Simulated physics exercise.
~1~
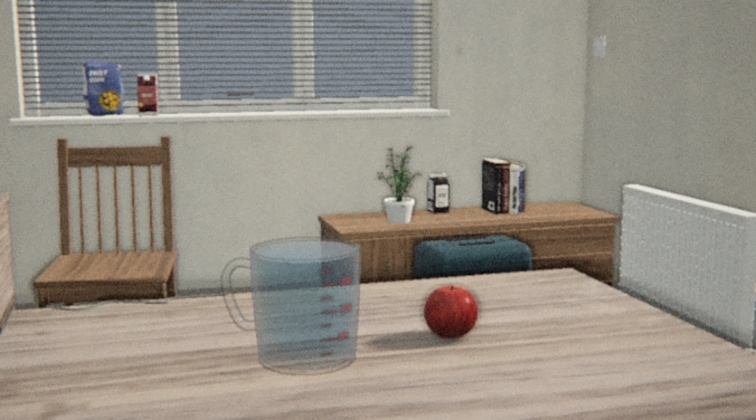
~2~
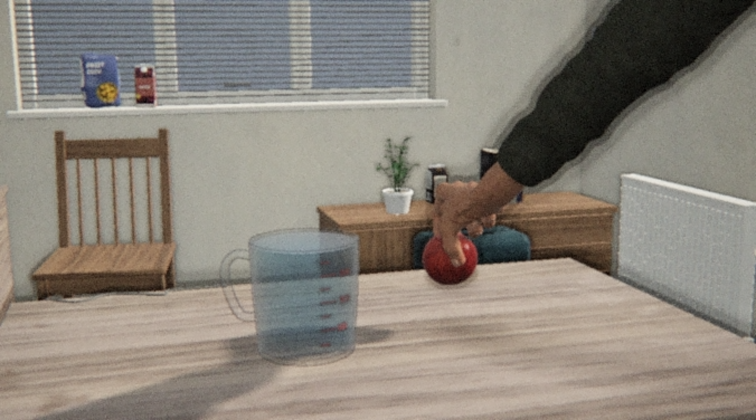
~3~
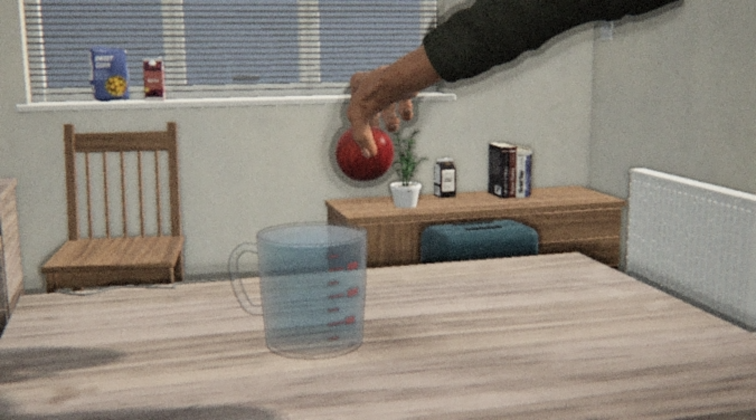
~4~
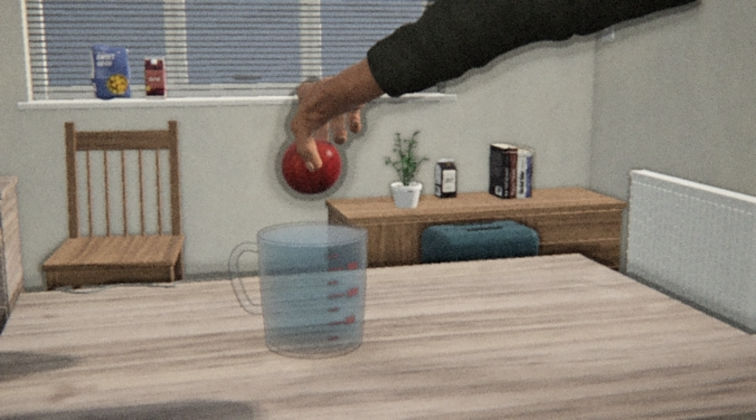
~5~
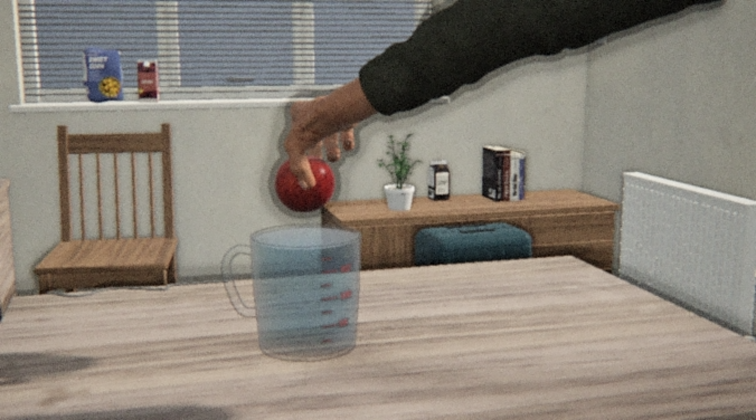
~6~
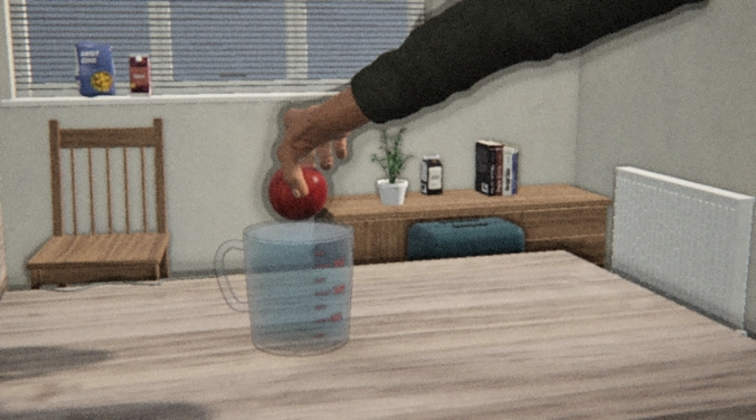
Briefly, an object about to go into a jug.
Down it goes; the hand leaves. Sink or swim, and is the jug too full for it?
Object: Afloat; jug: Spill.
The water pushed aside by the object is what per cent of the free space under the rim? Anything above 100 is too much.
I'd put it close to 250 per cent.
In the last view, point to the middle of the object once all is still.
Its centre settles around (299, 242).
A moment on, the apple enters the water; the jug is full to the brim.
Further on, the apple comes up again; the jug is full to the brim; a puddle lies round it.
When it is over, the apple is afloat; the jug is full to the brim; a puddle lies round it.
